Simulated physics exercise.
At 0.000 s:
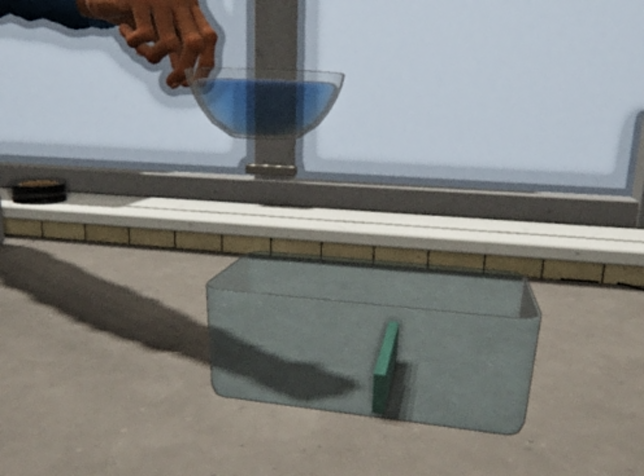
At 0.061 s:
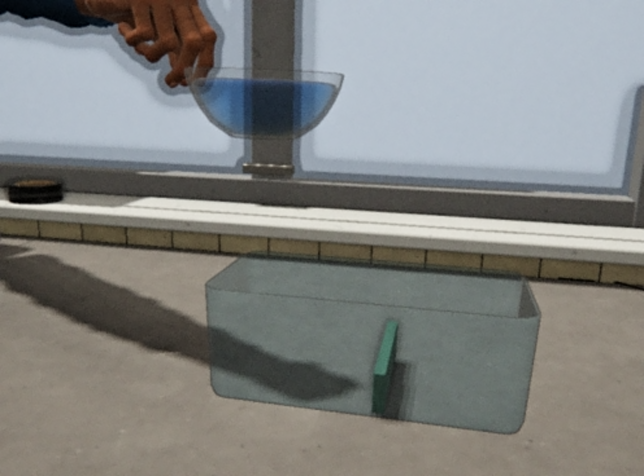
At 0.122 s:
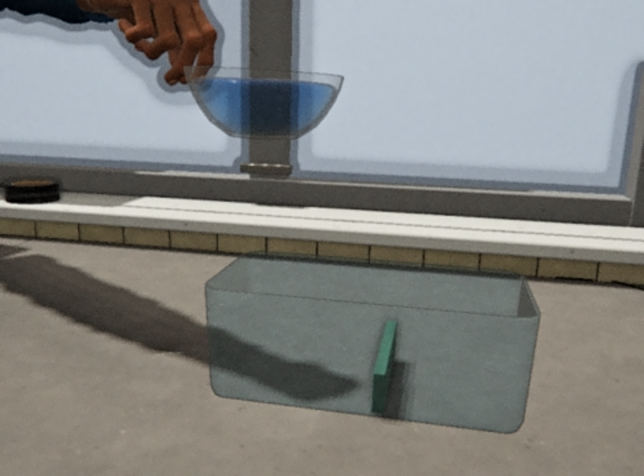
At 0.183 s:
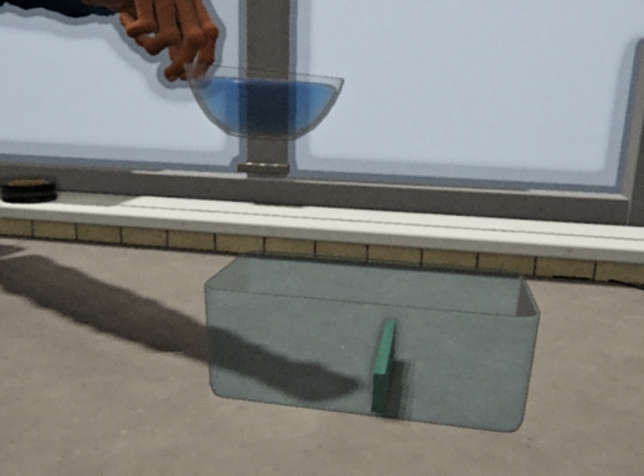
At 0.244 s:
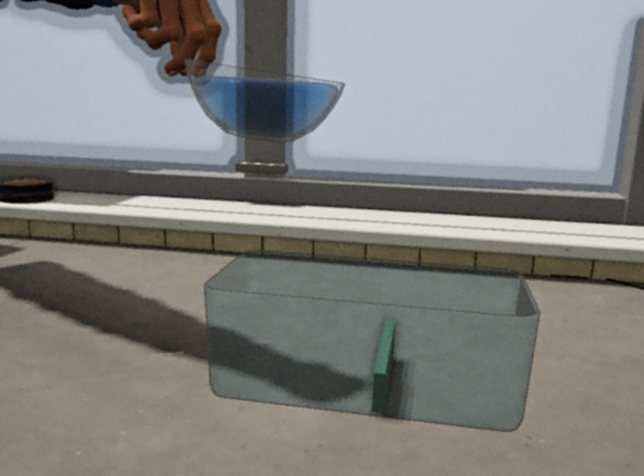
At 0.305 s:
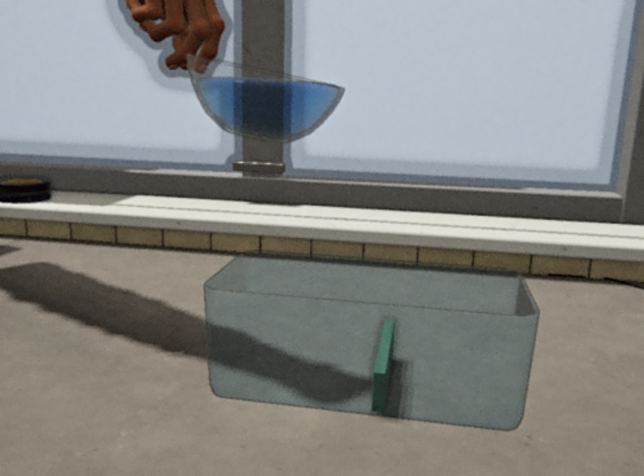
A hand tilting a clear bowl of blue liquid slightly to the right, above an empty transparent basin with a green divider.
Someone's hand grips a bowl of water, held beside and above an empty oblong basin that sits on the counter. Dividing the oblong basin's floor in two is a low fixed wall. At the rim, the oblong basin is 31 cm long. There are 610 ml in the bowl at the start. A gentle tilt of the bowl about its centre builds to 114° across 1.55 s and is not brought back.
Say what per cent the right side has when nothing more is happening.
It has about 70 per cent.
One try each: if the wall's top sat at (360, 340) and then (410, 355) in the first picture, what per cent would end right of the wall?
Respectively close to 85 and 50 %.
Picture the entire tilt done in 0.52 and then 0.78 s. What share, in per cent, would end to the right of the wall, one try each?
Respectively about 35 and 55 percent.
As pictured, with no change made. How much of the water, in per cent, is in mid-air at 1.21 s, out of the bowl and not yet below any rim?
Something like 1 per cent of the total.
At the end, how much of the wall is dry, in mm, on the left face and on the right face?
Left 34 mm, right 18 mm.
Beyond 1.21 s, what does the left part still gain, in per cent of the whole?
1 %.
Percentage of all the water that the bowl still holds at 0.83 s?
Some 30 per cent.
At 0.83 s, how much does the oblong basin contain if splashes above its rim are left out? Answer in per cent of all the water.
About 32%.
By 0.83 s the tilt is 63° and 29 per cent is still to pour, 5 is left of the wall and 27 right of it.
By 1.21 s the tilt is 101° and 0 per cent is still to pour, 28 is left of the wall and 70 right of it.
By 1.61 s the tilt is 114° and 0 per cent is still to pour, 29 is left of the wall and 70 right of it.
By 2.05 s the tilt is 114° and 0 per cent is still to pour, 29 is left of the wall and 70 right of it.
At rest 29 per cent lies left of the wall, 70 right of it and 1 outside.
